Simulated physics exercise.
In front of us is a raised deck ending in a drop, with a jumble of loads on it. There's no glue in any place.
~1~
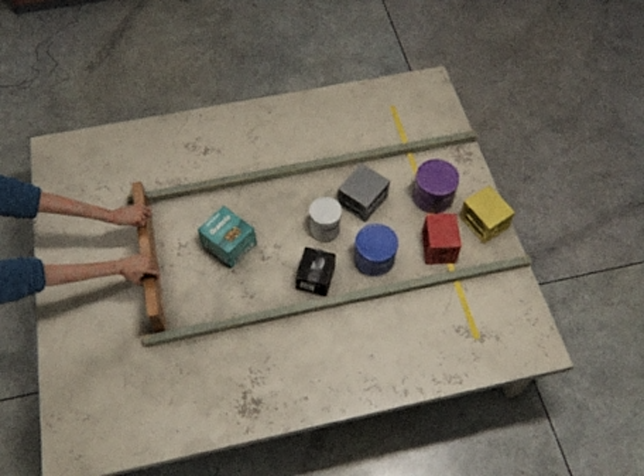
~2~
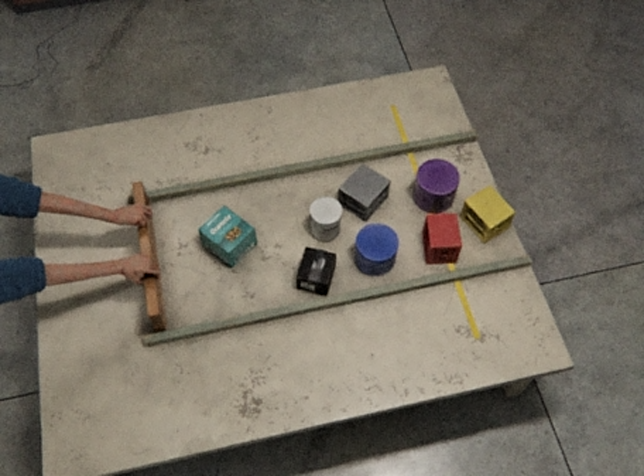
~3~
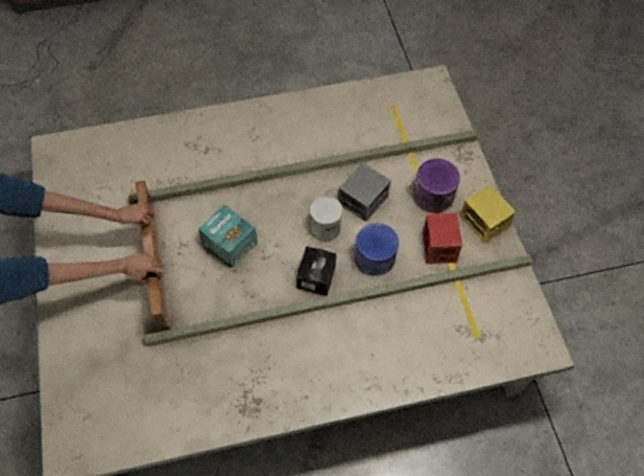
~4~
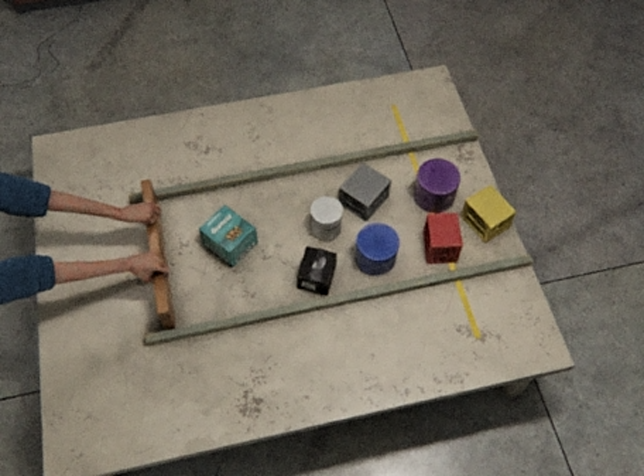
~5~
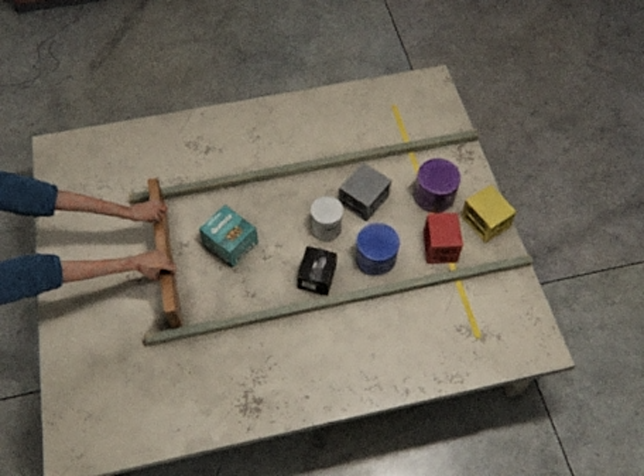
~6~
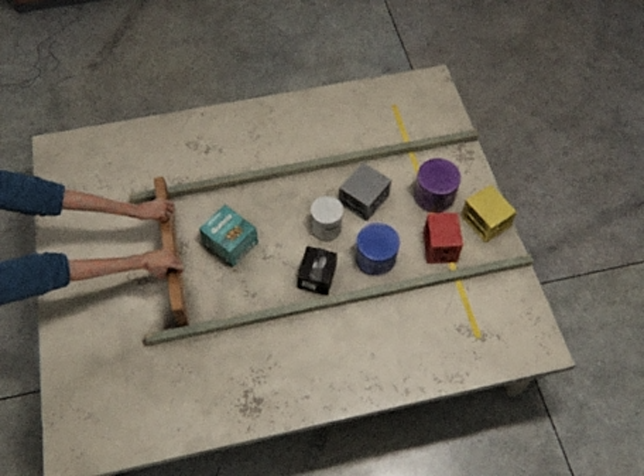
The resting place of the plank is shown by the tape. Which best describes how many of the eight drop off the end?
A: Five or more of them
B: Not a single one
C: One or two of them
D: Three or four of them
The answer is C.
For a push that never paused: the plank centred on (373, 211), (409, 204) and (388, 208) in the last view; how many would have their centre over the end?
First 0, then 1, finally 0.
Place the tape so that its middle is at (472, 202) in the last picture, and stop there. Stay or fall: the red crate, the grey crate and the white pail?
Taking them in turn: Red crate ends up off it, grey crate is still there, white pail ends up off it.
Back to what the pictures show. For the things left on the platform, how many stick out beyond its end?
Result: 1.
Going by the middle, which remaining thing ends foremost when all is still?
The purple pail ends nearest.
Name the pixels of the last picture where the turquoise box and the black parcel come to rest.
The turquoise box stops around (453, 204); the black parcel around (462, 238).
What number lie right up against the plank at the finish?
3 in contact.
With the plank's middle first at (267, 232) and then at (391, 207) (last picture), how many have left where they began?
The count reaches 1 first and 8 second.
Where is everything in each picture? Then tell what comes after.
The first picture shows yellow crate (487, 215); purple pail (435, 187); red crate (441, 239); plank (149, 256); tape (431, 211).
The second picture shows purple pail (436, 187); plank (149, 255).
The third picture shows red crate (442, 239); white pail (326, 220).
The fourth picture shows yellow crate (488, 214); turquoise box (229, 236).
The fifth picture shows purple pail (437, 186); blue pail (377, 250).
The sixth picture shows yellow crate (488, 214); purple pail (437, 186); red crate (443, 238); plank (171, 251); tape (432, 210).
A little later, none off yet; yellow crate at rest near (488, 214); purple pail at rest near (437, 186); red crate at rest near (443, 238).
Next, none off yet; yellow crate shifted a little near (501, 207); purple pail shifted about its own width near (459, 178); red crate shifted about its own width near (484, 229).
When it is over, the number that fall off is one or two; down, red crate and yellow crate.
